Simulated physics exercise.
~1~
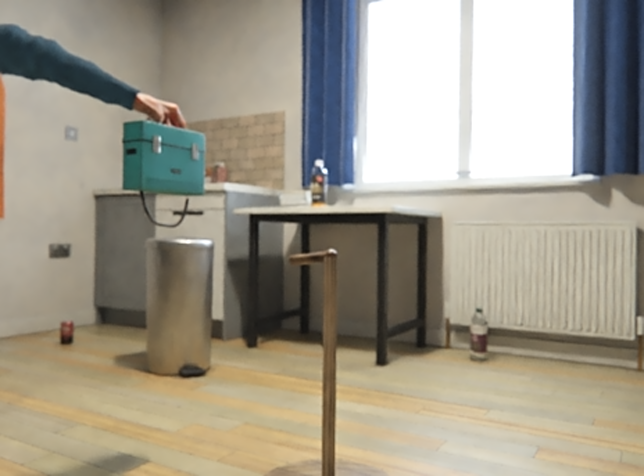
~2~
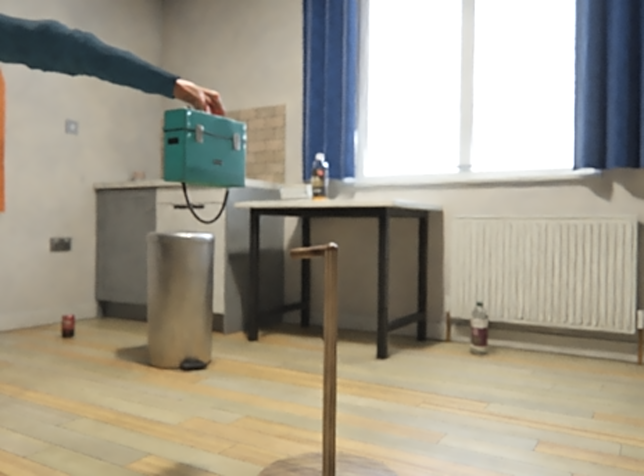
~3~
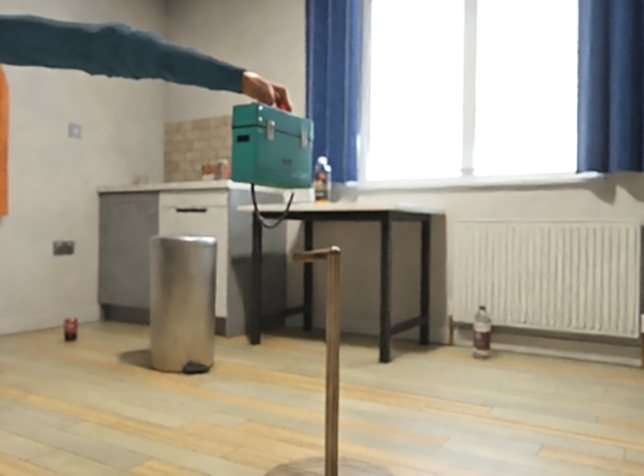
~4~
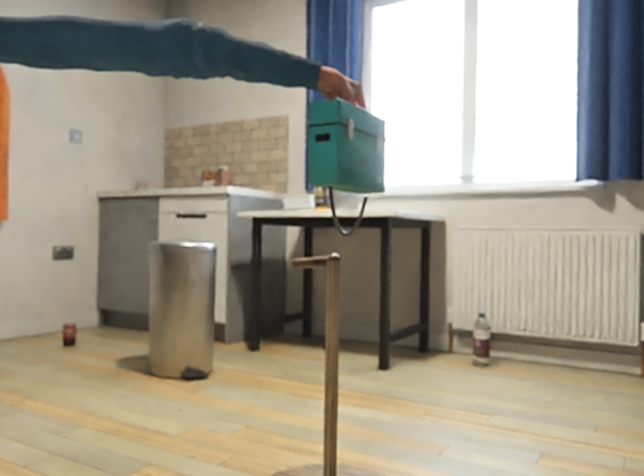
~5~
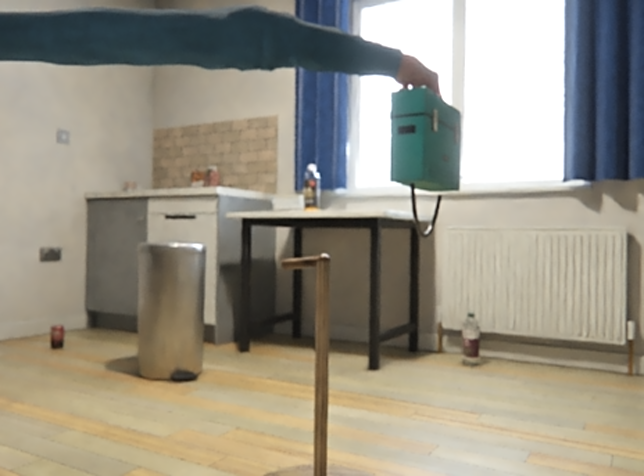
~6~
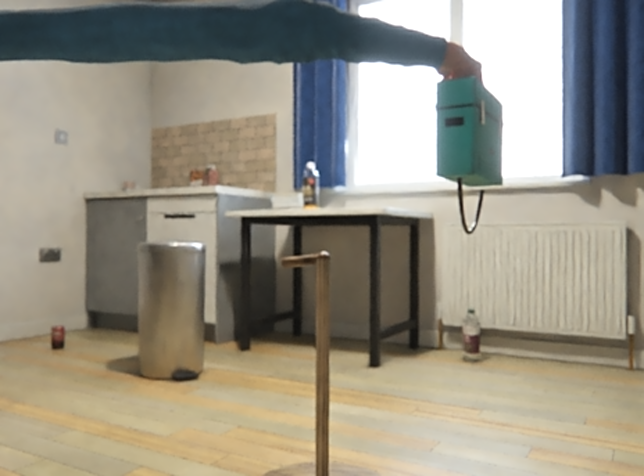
A turquoise case with a hanging loop, carried by a hand, moves right past a short post without catching.
